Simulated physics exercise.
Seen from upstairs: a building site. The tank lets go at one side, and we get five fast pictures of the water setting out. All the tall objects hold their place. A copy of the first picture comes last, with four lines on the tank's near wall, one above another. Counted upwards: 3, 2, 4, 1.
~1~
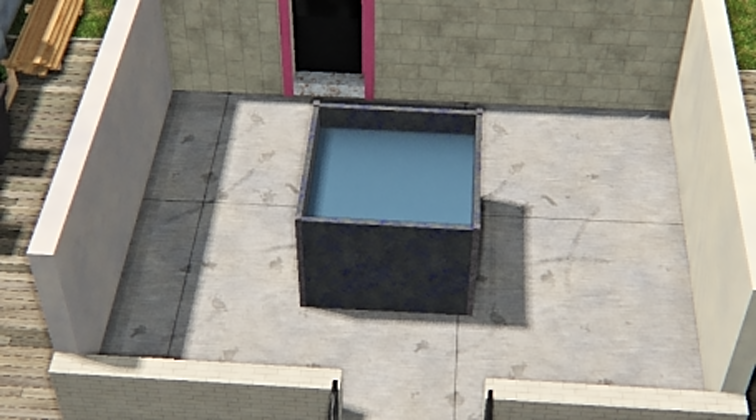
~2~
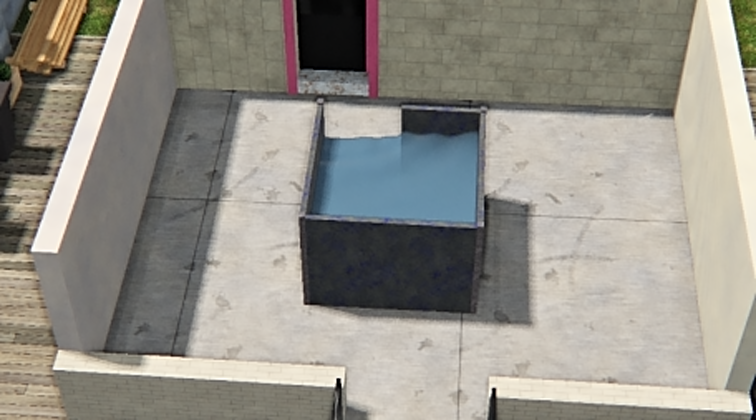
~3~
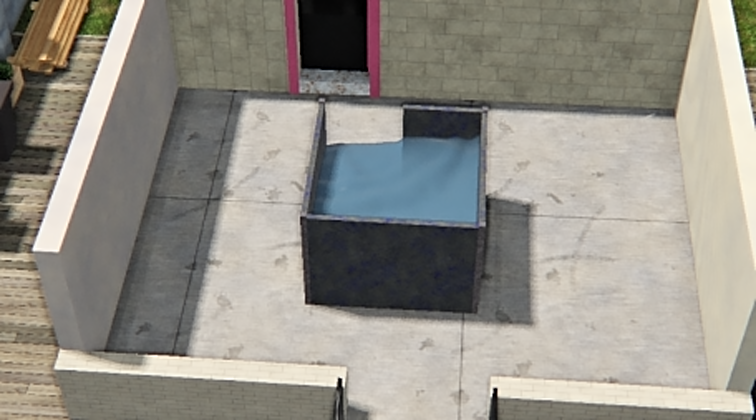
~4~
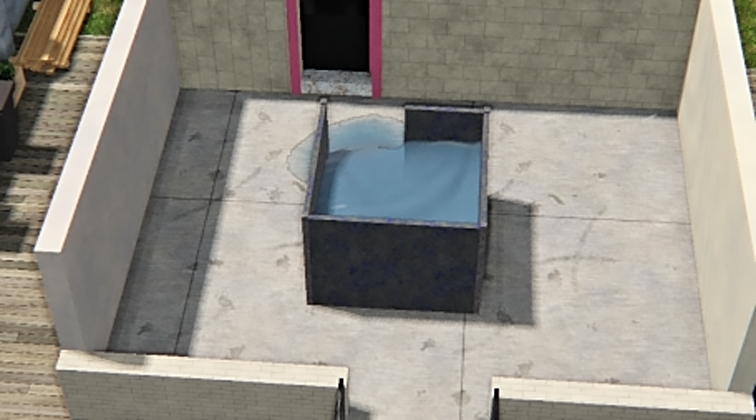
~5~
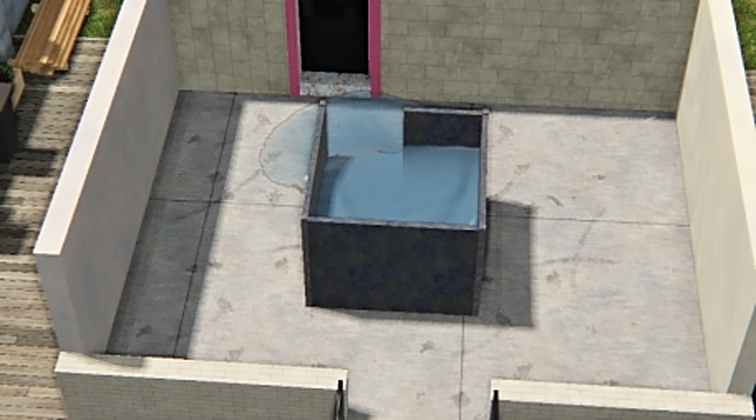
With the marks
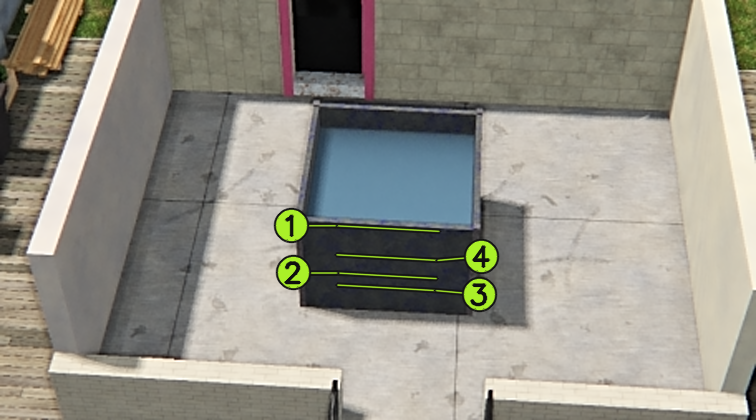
Water in a dark tank pours out through a gap at the back onto the concrete.
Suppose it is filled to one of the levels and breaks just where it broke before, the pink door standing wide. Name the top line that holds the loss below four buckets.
The limit is 3.
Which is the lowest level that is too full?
2 it is.
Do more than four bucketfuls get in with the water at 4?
Yes, it does.
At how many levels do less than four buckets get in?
One of the four.
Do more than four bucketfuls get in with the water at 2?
Yes, that goes wrong.
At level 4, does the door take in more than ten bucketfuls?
Yes, it does.
On the marked copy, 1 at (387, 228); 2 at (386, 275); 3 at (386, 287); 4 at (387, 257); from the bottom up 3, 2, 4, 1.
For level 1, dozens of bucketfuls pour in.
For level 2, about 7 bucketfuls get in.
For level 3, a splash gets over, under a bucket.
For level 4, dozens of bucketfuls pour in.
